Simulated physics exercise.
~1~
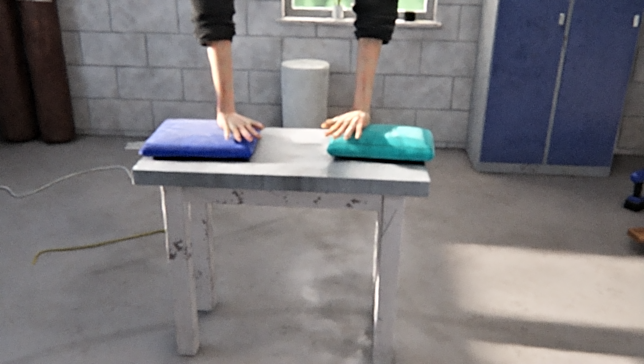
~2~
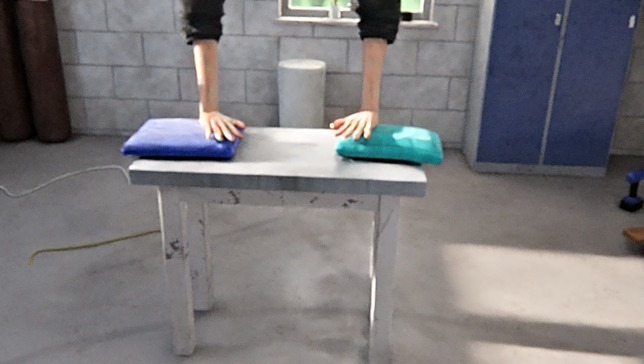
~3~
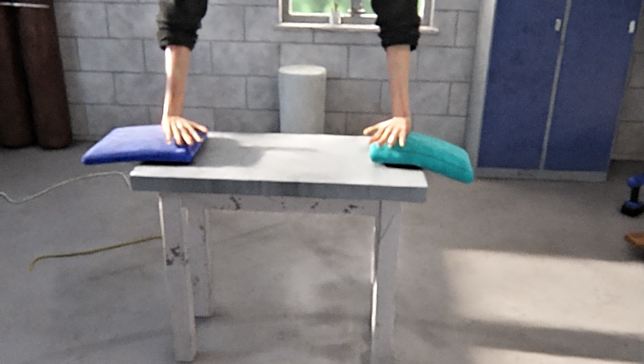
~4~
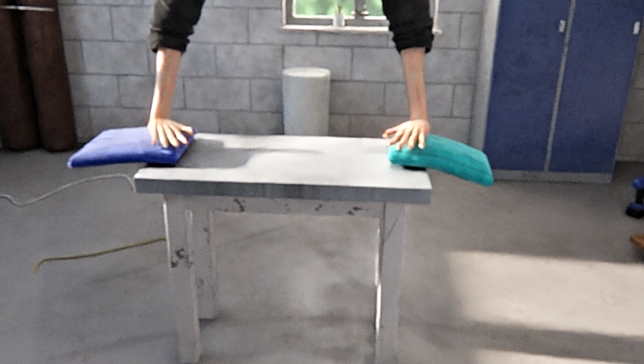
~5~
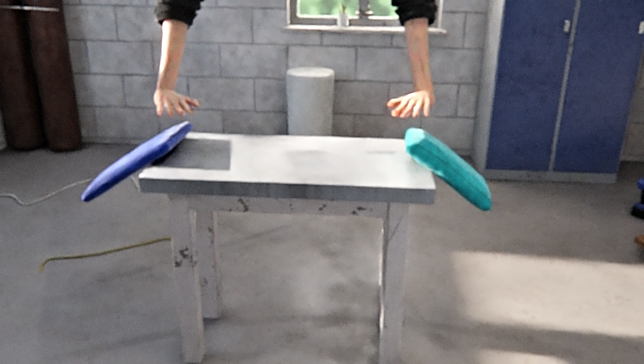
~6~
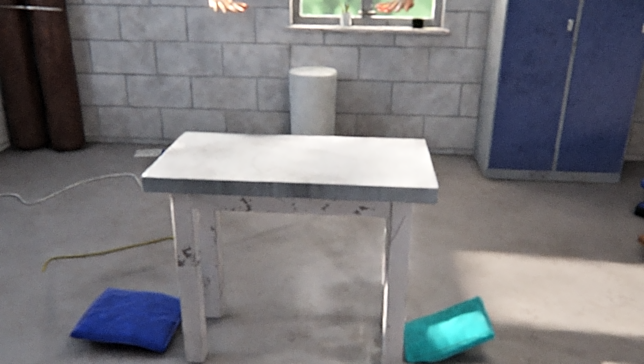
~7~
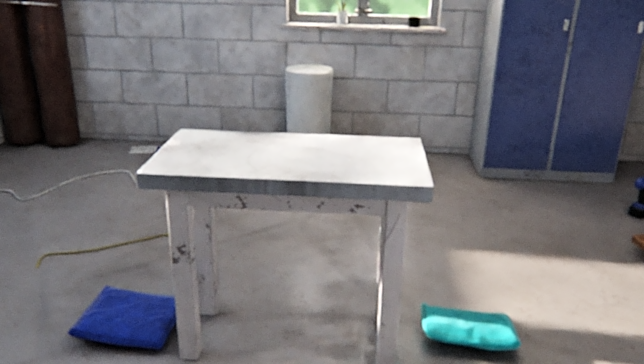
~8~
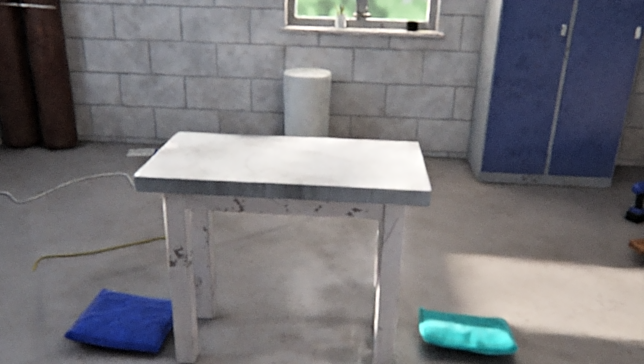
A blue pad and a turquoise soft bag were pushed apart by two hands toward opposite ends of a bench until they hung over the edges, and when the hands let go, both tipped off and ended up lying on the floor.
